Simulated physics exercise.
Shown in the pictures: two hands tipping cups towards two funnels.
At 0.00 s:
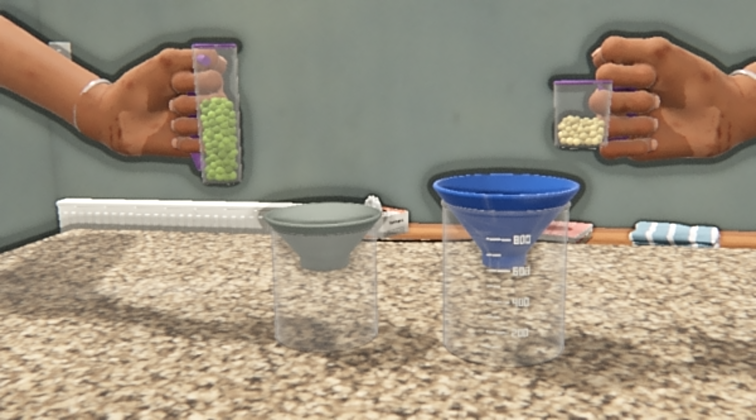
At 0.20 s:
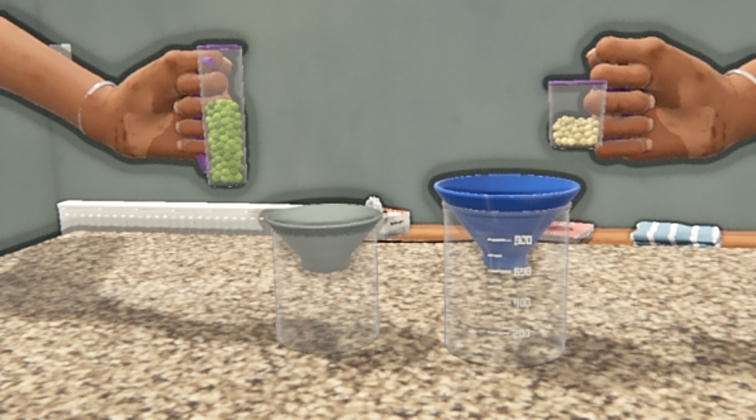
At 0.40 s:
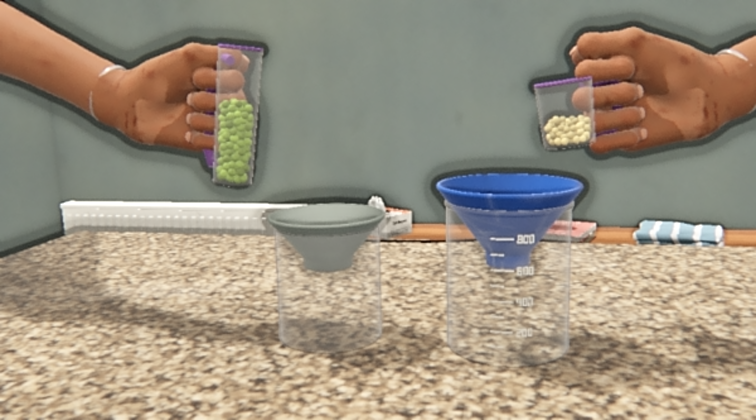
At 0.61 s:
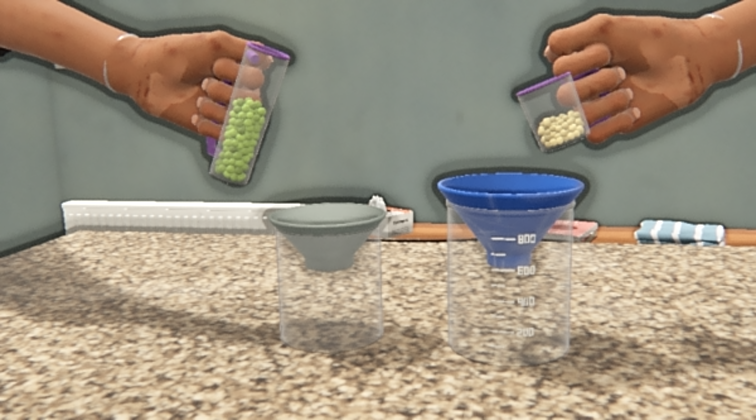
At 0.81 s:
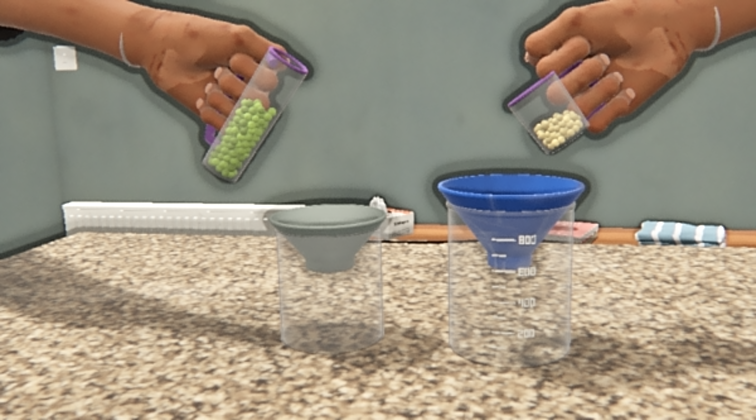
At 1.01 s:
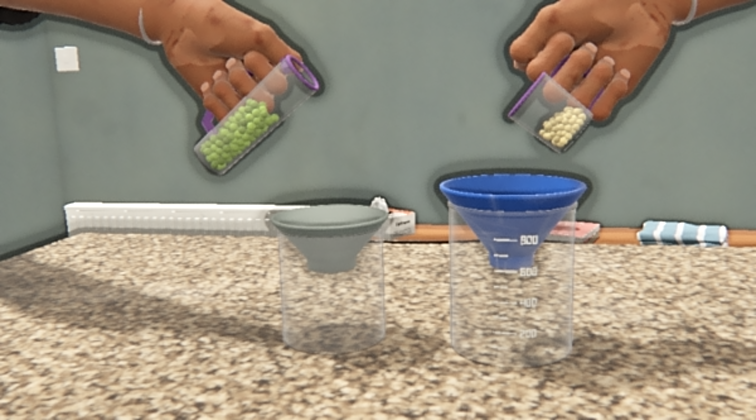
Two hands holding clear cups, one of green peas on the left and one of pale beans on the right, moved slightly inward, then steadily tilted them above a grey funnel and a blue funnel.
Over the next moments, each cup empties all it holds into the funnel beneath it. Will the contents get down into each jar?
Left funnel: No blockage; right funnel: No blockage.
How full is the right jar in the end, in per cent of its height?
Around 5 per cent.
By 1.34 s, left, every one still in the cup; right, every one still in the cup.
By 1.69 s, left, every one still in the cup; right, almost all still in the cup, just a few in or over the funnel.
By 2.10 s, left, roughly half still in the cup, roughly a third in or over the funnel, roughly a quarter down in the jar; right, roughly a quarter in or over the funnel, roughly two thirds down in the jar.
When it is over (3.1 s), left, every one down in the jar; right, every one down in the jar.
